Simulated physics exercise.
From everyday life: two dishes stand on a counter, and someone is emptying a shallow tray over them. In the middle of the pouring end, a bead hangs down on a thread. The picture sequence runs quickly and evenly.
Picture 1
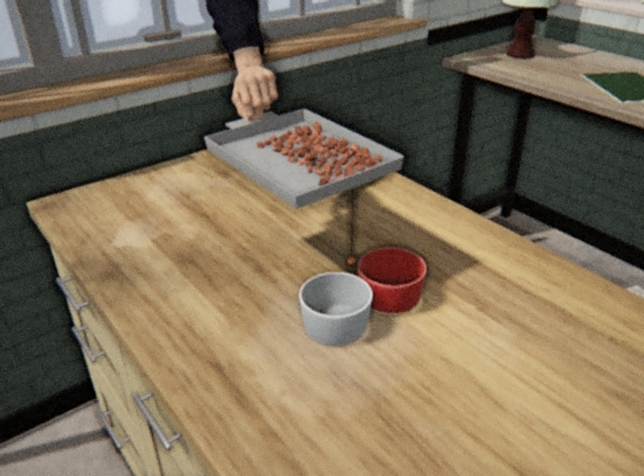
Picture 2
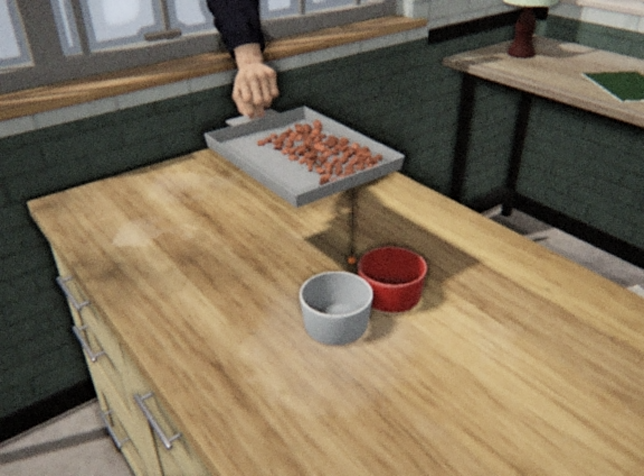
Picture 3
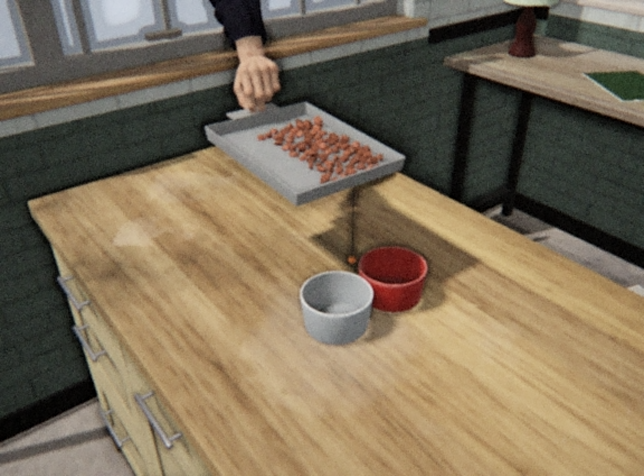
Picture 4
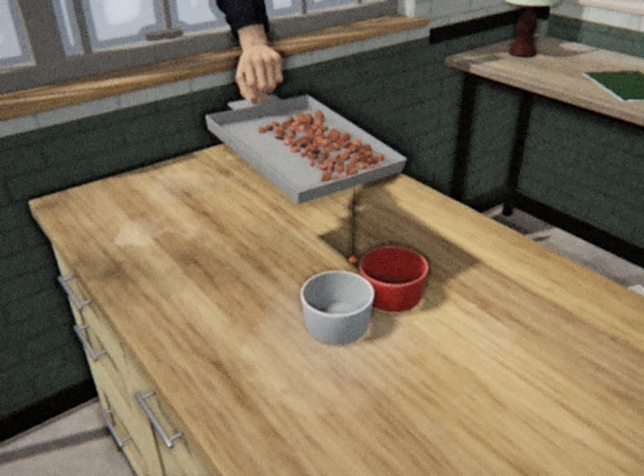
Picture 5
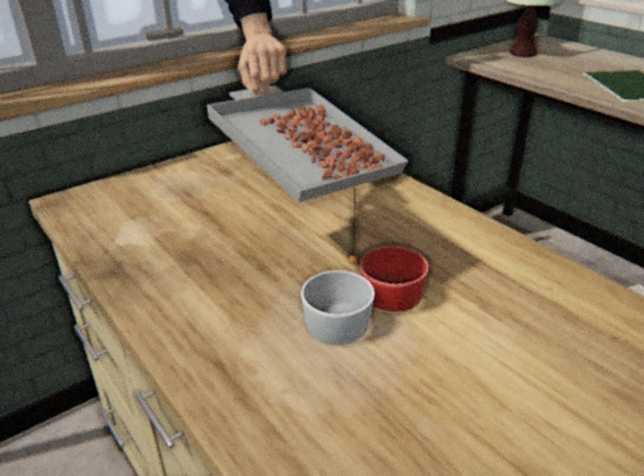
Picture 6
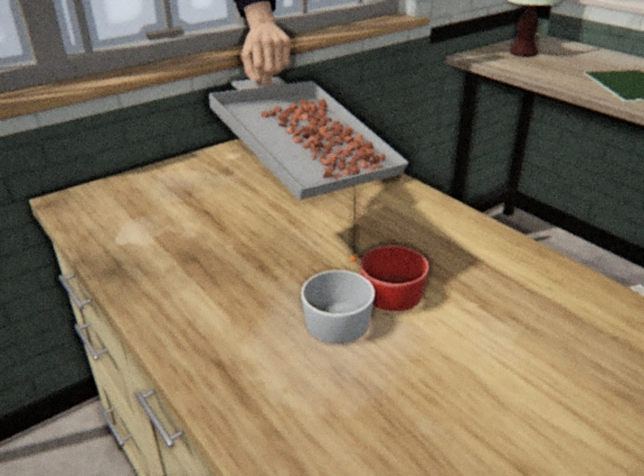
A hand slowly tilts a gray tray of reddish bits above two small dishes.
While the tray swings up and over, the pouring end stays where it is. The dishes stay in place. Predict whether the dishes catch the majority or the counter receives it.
The dishes catch the majority.
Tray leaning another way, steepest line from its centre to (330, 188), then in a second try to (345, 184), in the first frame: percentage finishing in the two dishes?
Close to 70 percent first and close to 70 percent second.
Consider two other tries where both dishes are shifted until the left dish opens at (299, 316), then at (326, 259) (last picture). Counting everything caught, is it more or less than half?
In the first position a minority, in the second a minority.
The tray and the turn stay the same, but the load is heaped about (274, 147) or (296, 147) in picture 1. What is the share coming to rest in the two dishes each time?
70 per cent for the first try, 70 per cent for the second.
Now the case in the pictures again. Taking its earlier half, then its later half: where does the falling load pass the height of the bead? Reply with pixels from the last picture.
Close to (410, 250), then close to (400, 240).
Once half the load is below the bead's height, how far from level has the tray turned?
Somewhere around 100 degrees.
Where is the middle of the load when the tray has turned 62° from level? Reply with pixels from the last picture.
I'd mark it close to (365, 131).
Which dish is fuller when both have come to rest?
The right-positioned one, it's fuller.
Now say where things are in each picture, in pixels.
The first picture shows corners of the pouring end at (296, 195) and (401, 156), level; middle of the load at (322, 152), bits of crushed brick; left dish at (358, 325); right dish at (414, 295); bead on its thread at (352, 261).
The second picture shows corners of the pouring end at (296, 194) and (401, 156), level; middle of the load at (322, 150).
The third picture shows corners of the pouring end at (297, 192) and (402, 157), tipped barely, lowest at the right corner; middle of the load at (323, 148).
The fourth picture shows corners of the pouring end at (299, 191) and (404, 158), tipped a little, lowest at the right corner; middle of the load at (325, 144).
The fifth picture shows corners of the pouring end at (301, 189) and (405, 160), tipped a little, lowest at the right corner; middle of the load at (326, 141).
The sixth picture shows corners of the pouring end at (303, 187) and (406, 162), tipped clearly, lowest at the right corner; middle of the load at (328, 138); left dish at (360, 323); right dish at (417, 293).
Soon, tray tipped steeply; all on the tray.
A while on, tray tipped past a quarter turn; about a quarter on the tray; about half in the right dish; about a quarter outside both; about a quarter in the air.
Towards the end, tray tipped past a quarter turn; about two thirds in the right dish; about a third outside both.
Finally, tray tipped past a quarter turn; none in the left dish; about two thirds in the right dish; about a third outside both.
